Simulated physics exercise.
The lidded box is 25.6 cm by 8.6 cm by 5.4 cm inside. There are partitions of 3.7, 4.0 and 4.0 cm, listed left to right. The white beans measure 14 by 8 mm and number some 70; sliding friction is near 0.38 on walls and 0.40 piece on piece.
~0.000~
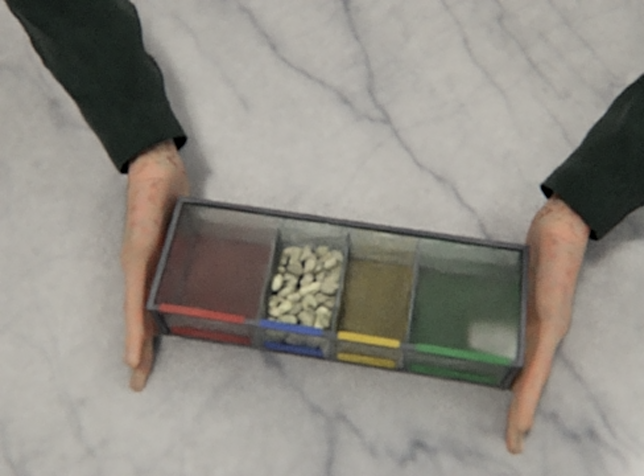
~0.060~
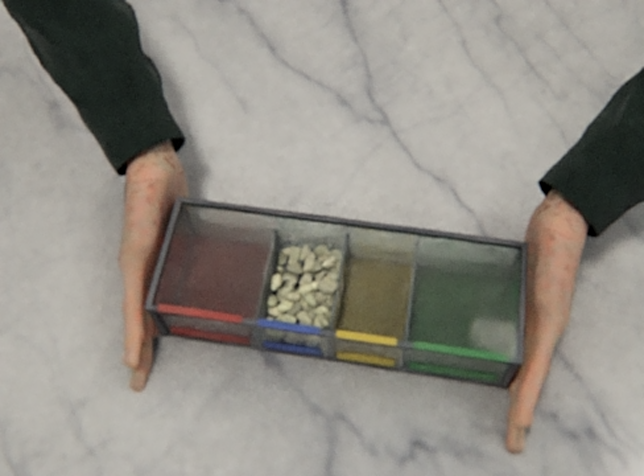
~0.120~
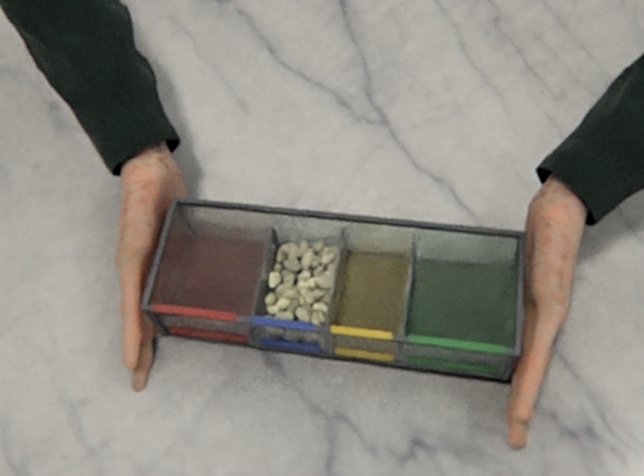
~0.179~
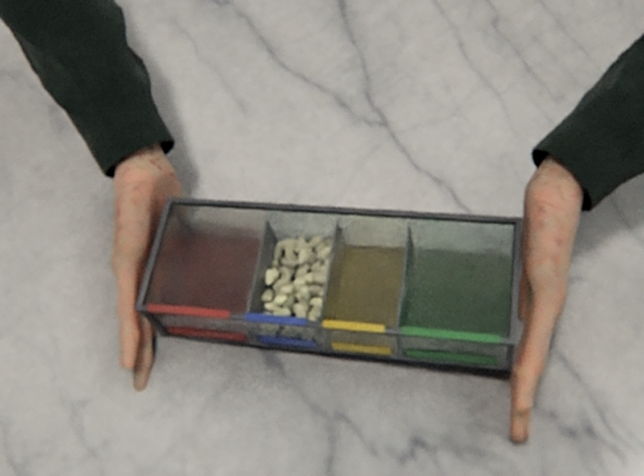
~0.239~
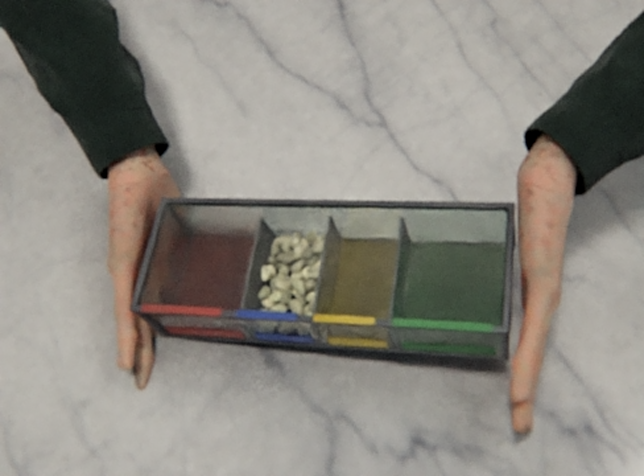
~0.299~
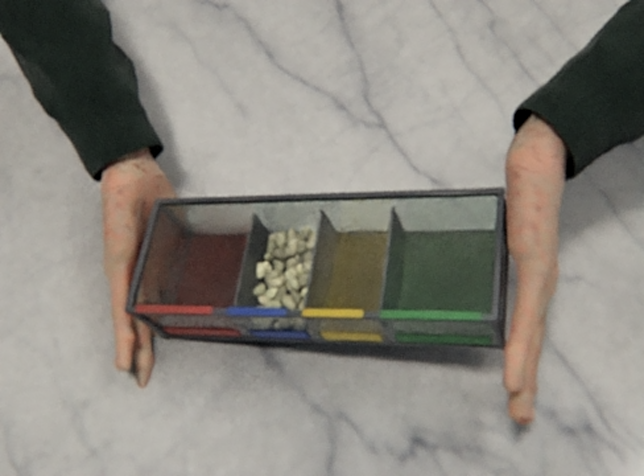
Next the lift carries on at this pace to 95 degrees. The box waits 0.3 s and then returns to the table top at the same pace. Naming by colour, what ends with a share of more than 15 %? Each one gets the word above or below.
Results: Red compartment above; blue compartment above; green compartment below; yellow compartment below.
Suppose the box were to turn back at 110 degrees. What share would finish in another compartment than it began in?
Some 75 per cent.
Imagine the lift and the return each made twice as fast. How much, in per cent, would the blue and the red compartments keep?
Per cent held - blue: 45, red: 55.
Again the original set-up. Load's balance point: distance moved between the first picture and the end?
It moves around 5.5 centimetres.
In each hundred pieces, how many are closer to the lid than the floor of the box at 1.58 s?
Close to 40 in a hundred.
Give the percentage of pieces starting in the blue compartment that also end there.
Around 40 per cent of it.
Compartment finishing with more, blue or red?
Result: Red has more.
After 1.58 s, tilt 95 degrees; red 35 %, blue 65 %.
After 2.44 s, tilt 47 degrees; red 55 %, blue 45 %.
After 3.30 s, tilt 0 degrees; red 55 %, blue 45 %.
In the end, at 3.8 s, red 55 %, blue 45 %, green 0 %, yellow 0 %.
